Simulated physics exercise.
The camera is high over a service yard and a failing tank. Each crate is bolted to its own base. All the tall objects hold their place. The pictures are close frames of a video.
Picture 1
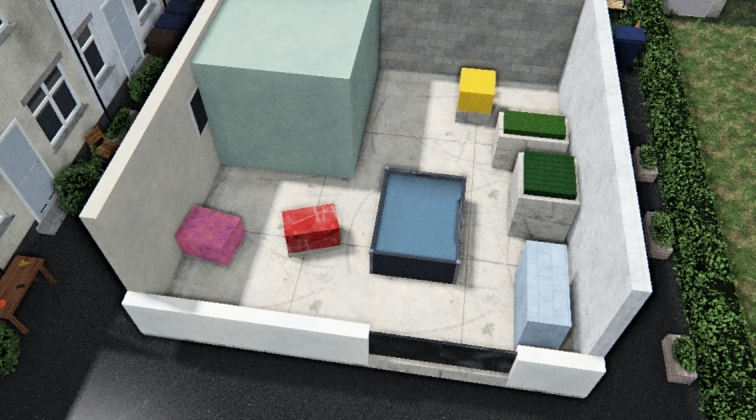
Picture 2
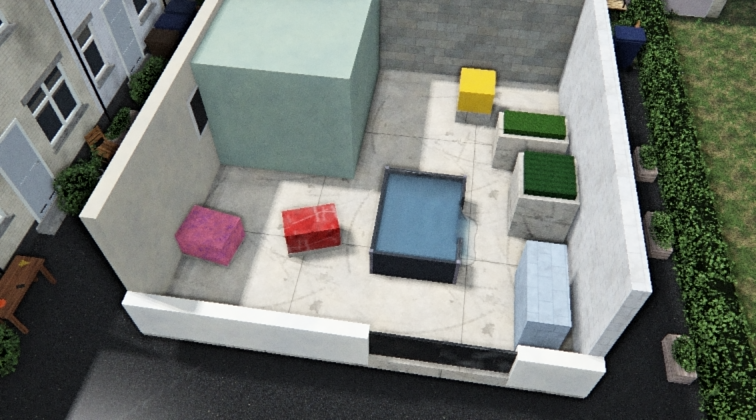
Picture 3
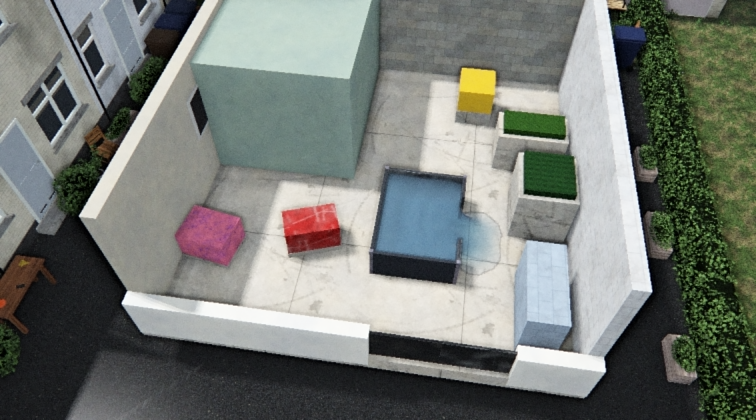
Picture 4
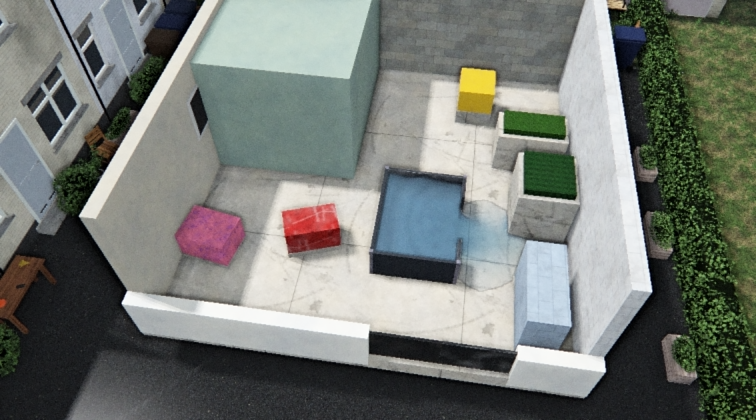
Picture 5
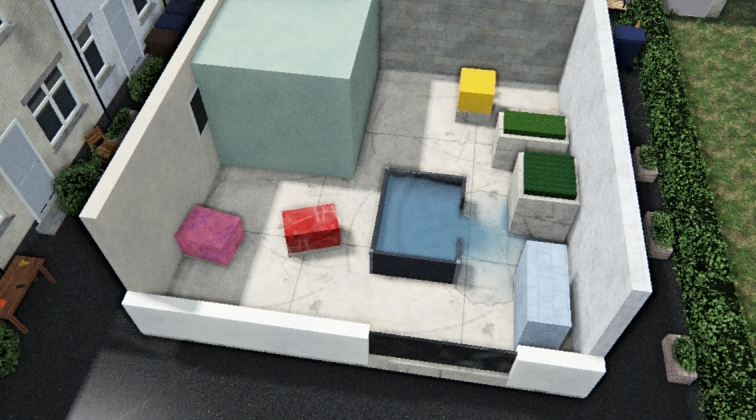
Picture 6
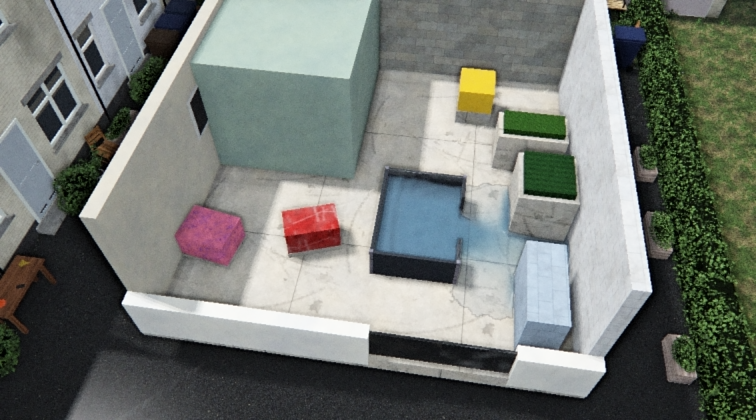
Water in a dark open tank in a walled yard began pouring through a gap in its right side, then spread across the pale paving toward the planters while the surrounding blocks stayed still.
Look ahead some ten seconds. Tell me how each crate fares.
One by one: The pink crate gets wet; the yellow crate stays dry; the red crate stays dry.
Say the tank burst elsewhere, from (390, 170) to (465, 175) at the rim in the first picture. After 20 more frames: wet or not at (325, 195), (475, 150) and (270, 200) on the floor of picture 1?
In that order: Not flooded, awash, dry.
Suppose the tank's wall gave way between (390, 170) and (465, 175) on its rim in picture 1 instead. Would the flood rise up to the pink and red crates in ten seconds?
Pink crate is spared; red crate keeps dry.
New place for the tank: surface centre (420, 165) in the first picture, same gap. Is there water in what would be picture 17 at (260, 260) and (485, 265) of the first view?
One after the other: Clear, under water.
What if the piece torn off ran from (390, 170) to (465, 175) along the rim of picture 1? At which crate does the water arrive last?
The one in pink.
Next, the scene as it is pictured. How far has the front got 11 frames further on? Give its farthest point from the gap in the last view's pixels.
I would point to (557, 120).
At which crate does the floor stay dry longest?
The pink-painted one.
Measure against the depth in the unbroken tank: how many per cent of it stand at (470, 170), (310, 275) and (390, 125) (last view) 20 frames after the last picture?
In turn 8, 0 and 2 in a hundred.
A moment on, water covers 15 % of the floor; the pink crate not reached, the yellow crate not reached, the red crate not reached.
Next, water covers 25 % of the floor; the pink crate not reached, the yellow crate water round its plinth, the red crate not reached.
Then, water covers 45 % of the floor; the pink crate not reached, the yellow crate water round its plinth, the red crate not reached.
Later, water covers 75 % of the floor; the pink crate water round its plinth, the yellow crate water round its plinth, the red crate water round its plinth.
In the end, water covers 95 % of the floor; the pink crate was topped, the yellow crate stayed above the water, the red crate stayed above the water.
